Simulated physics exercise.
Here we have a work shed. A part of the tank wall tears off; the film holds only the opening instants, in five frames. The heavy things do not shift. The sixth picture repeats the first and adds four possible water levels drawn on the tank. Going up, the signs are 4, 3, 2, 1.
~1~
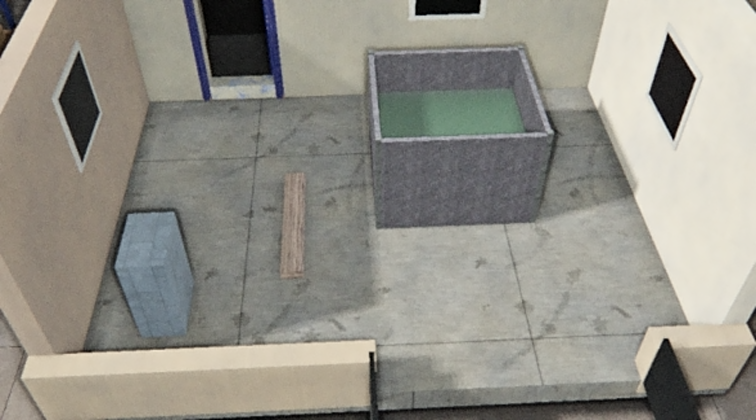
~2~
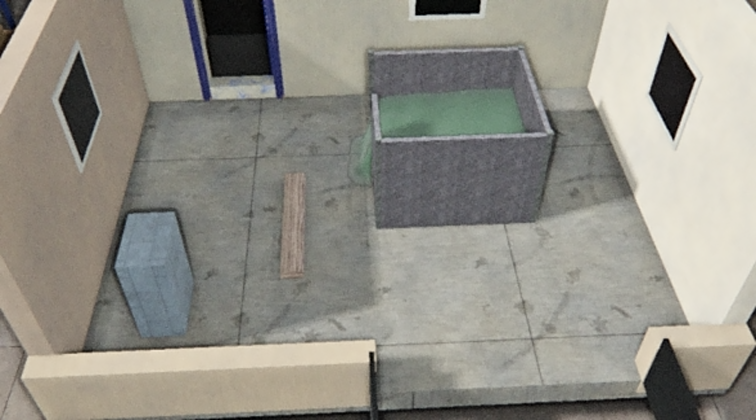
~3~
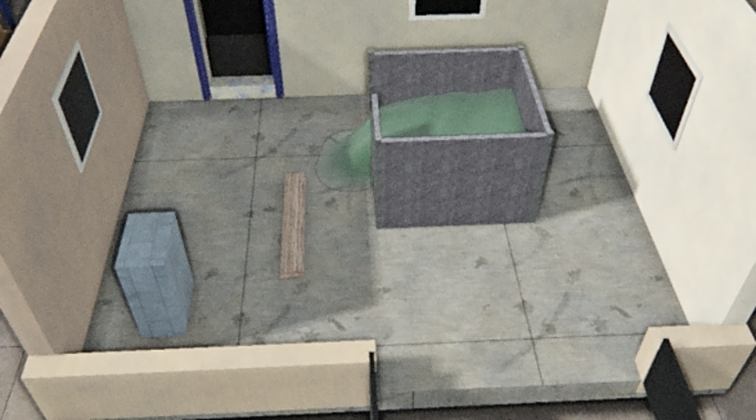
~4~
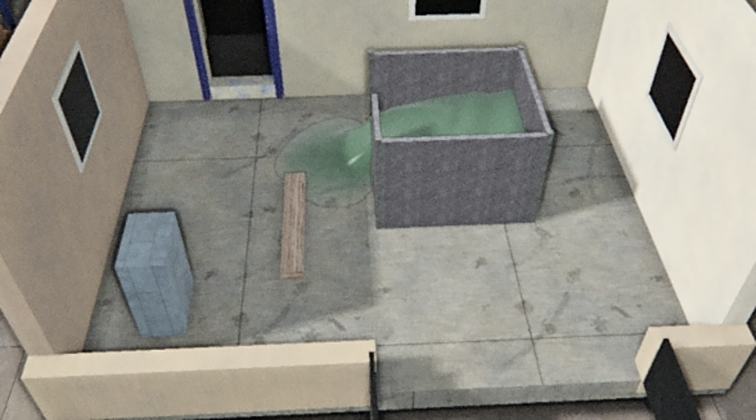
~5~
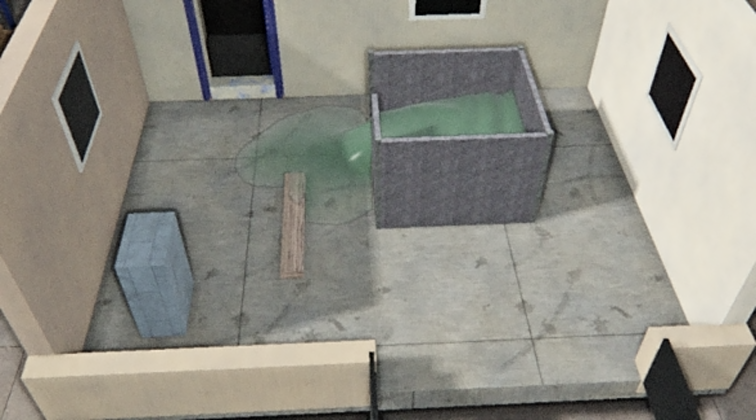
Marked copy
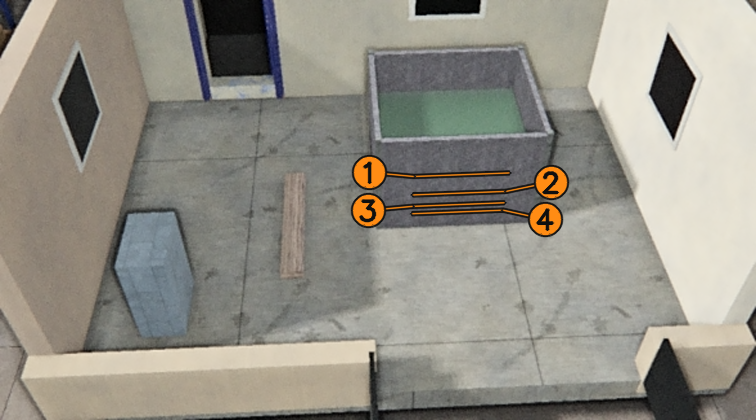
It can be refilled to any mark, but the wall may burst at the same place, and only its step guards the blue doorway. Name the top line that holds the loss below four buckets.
The limit is 1.
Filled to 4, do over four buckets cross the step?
No, not at all.
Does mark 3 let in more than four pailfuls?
No, that is safe.
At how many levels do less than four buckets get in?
All of the four.
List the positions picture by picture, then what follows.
Water in the tank at rest, its middle at (451, 128); foot of the blue doorway at (244, 98); open gate at (513, 331), in the first frame.
Front seen at (359, 171), 1 % of the ground wet, in the second frame.
Front seen at (331, 182), 3 % of the ground wet, in the third frame.
Front seen at (283, 171), 6 % of the ground wet, in the fourth frame.
Front seen at (242, 157), 10 % of the ground wet, in the fifth frame.
On the marked copy, 1 at (461, 174); 2 at (459, 193); 3 at (458, 204); 4 at (457, 211); from the bottom up 4, 3, 2, 1.
With 1, a bucket or two gets in.
With 2, nothing gets over.
With 3, nothing gets over.
With 4, nothing gets over.
